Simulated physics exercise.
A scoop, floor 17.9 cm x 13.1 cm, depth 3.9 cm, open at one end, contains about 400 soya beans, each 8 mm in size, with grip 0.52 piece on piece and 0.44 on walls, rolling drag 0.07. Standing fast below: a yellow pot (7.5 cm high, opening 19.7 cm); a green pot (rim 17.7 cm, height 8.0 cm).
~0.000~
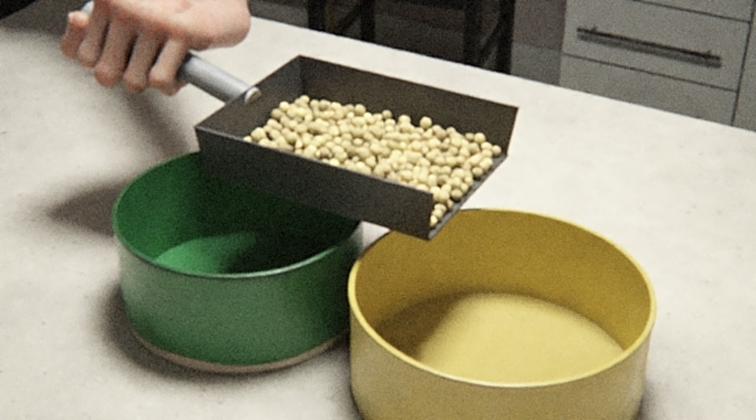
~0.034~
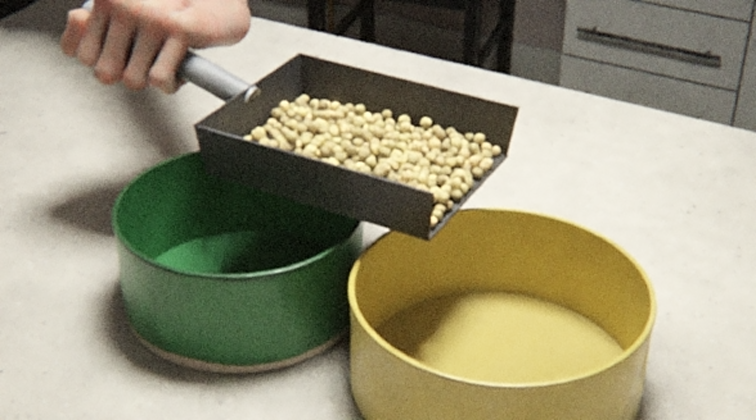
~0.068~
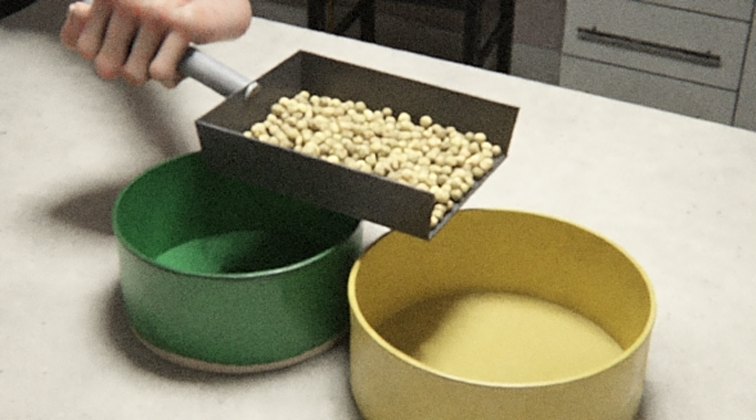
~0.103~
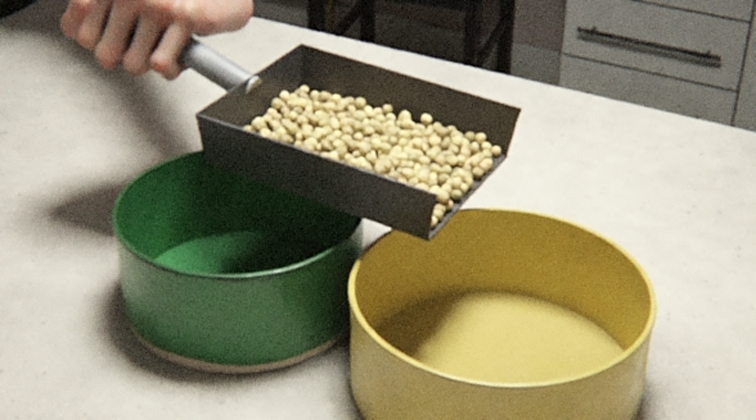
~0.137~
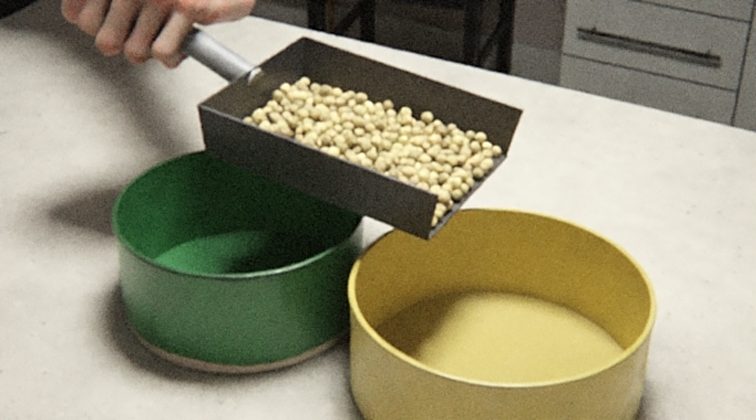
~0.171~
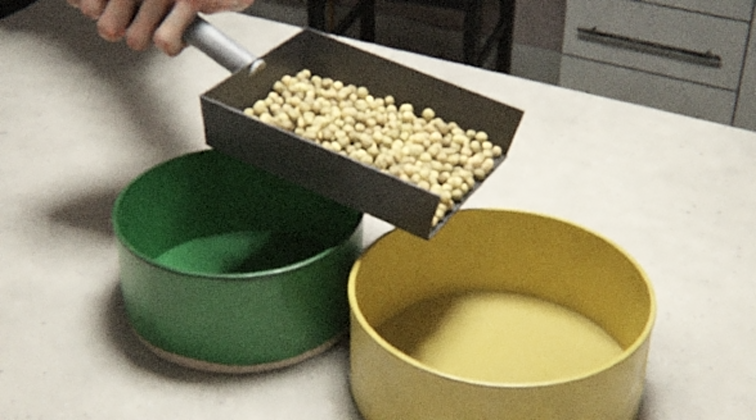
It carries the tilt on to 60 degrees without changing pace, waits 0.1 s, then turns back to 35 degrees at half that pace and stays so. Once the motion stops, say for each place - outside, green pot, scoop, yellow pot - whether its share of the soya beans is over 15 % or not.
Outside - over; green pot - not over; scoop - not over; yellow pot - over.
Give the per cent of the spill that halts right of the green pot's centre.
Share of spill: Approx. 100 %.
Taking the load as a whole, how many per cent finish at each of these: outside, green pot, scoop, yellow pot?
Outside 25; green pot 0; scoop 0; yellow pot 75.
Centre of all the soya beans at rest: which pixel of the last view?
Centre: Approx. (576, 344).
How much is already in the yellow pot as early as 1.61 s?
About 75 %.
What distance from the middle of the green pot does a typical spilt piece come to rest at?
I'd put it at close to 30 cm from the middle.
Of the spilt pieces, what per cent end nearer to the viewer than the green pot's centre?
0 %.
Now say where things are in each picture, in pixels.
Scoop at (309, 163); tilt 0 degrees; open edge at (476, 197); middle of the load at (362, 153); yellow pot at (501, 287); green pot at (239, 205), in the first frame.
Scoop at (309, 162); tilt 0 degrees; open edge at (476, 197); middle of the load at (362, 152), in the second frame.
Scoop at (310, 160); tilt 1 degrees; open edge at (476, 197); middle of the load at (362, 150), in the third frame.
Scoop at (311, 157); tilt 3 degrees; open edge at (476, 197); middle of the load at (363, 147), in the fourth frame.
Scoop at (313, 153); tilt 6 degrees; low side right; open edge at (476, 198); middle of the load at (363, 143), in the fifth frame.
Scoop at (316, 149); tilt 8 degrees; low side right; open edge at (476, 198); middle of the load at (364, 139); yellow pot at (501, 287); green pot at (239, 205). It turns about 70 degrees a second, in the sixth frame.
Then, at 0.72 s, tilt 48 degrees; outside 20 %, yellow pot 75 %, in the air 5 %; middle of all pieces near (534, 298).
Then, at 1.18 s, tilt 57 degrees; outside 25 %, yellow pot 75 %; middle of all pieces near (573, 334).
After 1.61 s, tilt 42 degrees; outside 25 %, yellow pot 75 %; middle of all pieces near (576, 334).
After 2.01 s, tilt 35 degrees; outside 25 %, yellow pot 75 %; middle of all pieces near (574, 334).
By 2.3 s all is still; outside 25 %, green pot 0 %, scoop 0 %, yellow pot 75 %.
